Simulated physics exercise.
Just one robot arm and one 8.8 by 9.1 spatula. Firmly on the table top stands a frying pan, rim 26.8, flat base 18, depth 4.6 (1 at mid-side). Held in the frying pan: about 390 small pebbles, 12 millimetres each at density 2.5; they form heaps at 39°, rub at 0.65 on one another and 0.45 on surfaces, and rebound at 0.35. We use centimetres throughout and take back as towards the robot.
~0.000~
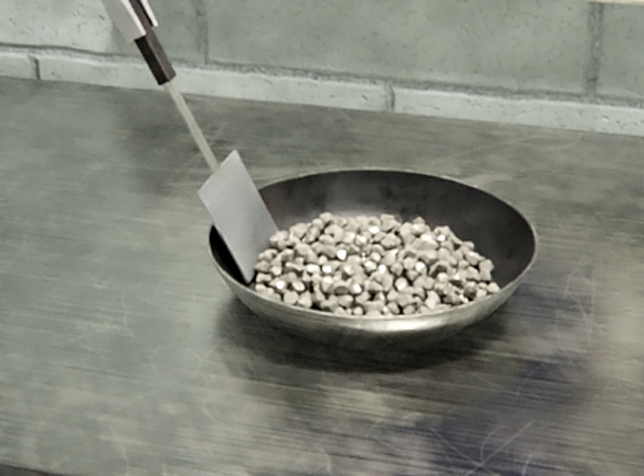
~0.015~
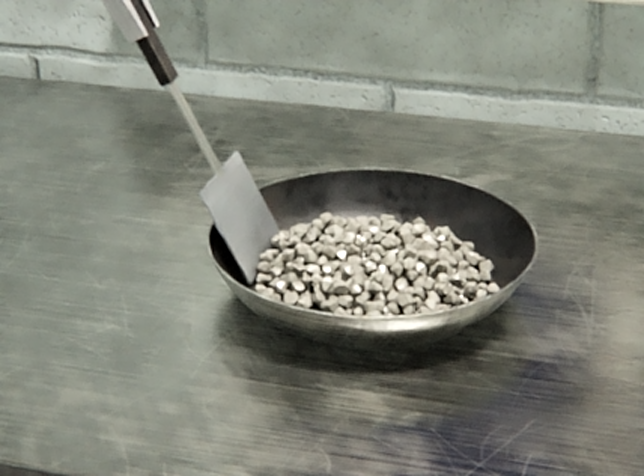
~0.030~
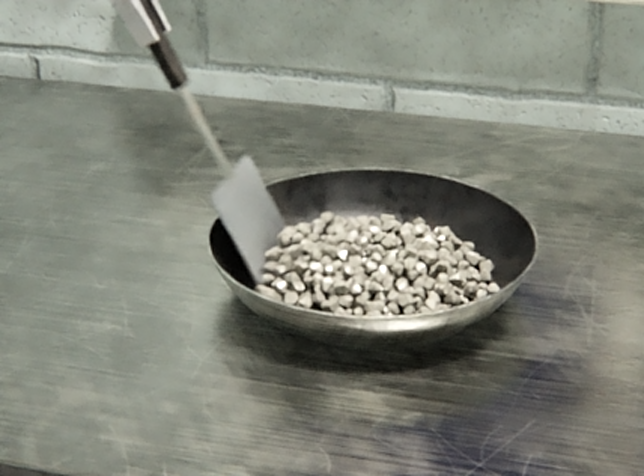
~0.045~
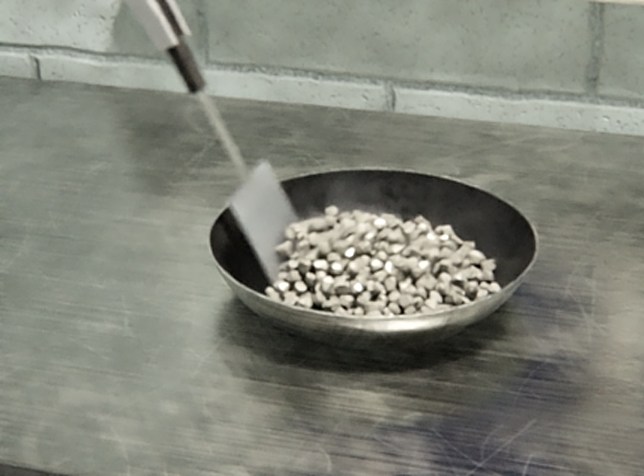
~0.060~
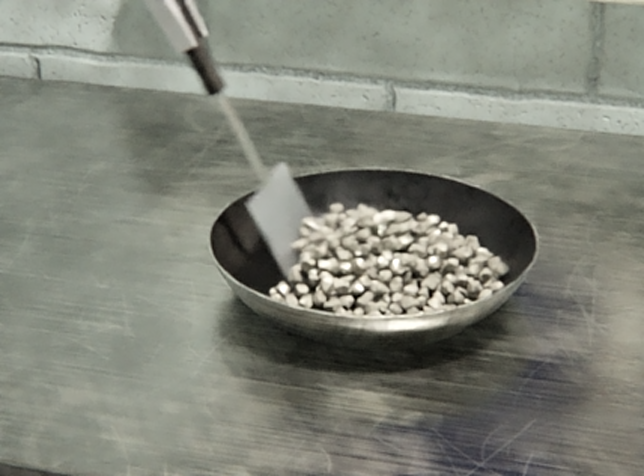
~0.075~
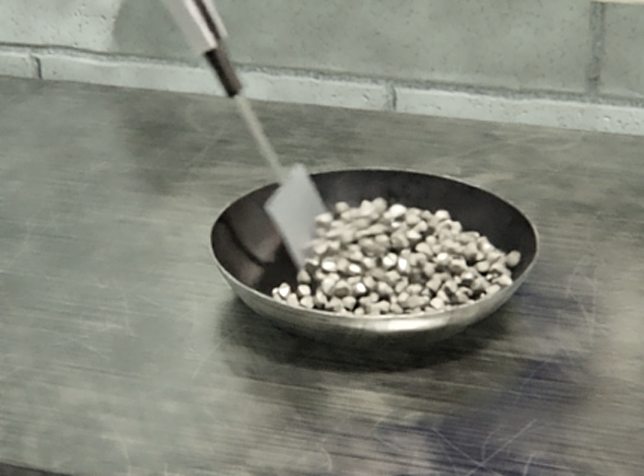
A spatula held by a robot arm rested at the left side of a frying pan full of small pebbles, then swept right, pushing the heap a little toward the right side.
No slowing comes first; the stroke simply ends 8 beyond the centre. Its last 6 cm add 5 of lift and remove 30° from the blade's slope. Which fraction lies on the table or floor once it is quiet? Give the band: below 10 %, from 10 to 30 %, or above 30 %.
From 10 to 30 %.
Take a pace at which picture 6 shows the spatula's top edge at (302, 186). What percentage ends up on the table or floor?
Near 20 in a hundred.
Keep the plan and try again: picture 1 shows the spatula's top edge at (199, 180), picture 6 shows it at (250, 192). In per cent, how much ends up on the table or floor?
Some 15 percent ends up on the table or floor.
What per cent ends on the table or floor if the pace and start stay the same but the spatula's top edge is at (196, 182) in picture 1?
Near 15 in a hundred.
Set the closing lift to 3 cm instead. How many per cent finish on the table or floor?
It comes to around 20 percent.
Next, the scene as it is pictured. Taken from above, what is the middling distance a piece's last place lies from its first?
Somewhere about 6 centimetres, I'd say.
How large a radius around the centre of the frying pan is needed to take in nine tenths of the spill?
40 centimetres, give or take.
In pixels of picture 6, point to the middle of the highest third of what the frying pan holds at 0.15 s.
I'd say close to (453, 250).
By 0.11 s, sloping 63°, highest piece 7 above the table; 393 in the frying pan.
By 0.15 s, sloping 53°, highest piece 7 above the table; 393 in the frying pan.
By 0.37 s, sloping 33°, highest piece 7 above the table; 322 in the frying pan, 51 on the table or floor, 20 on the blade or in flight.
By 1.42 s, sloping 33°, highest piece 5 above the table; 322 in the frying pan, 71 on the table or floor.
Final count, 322 in the frying pan, 71 on the table or floor. That is 18 % on the table or floor.
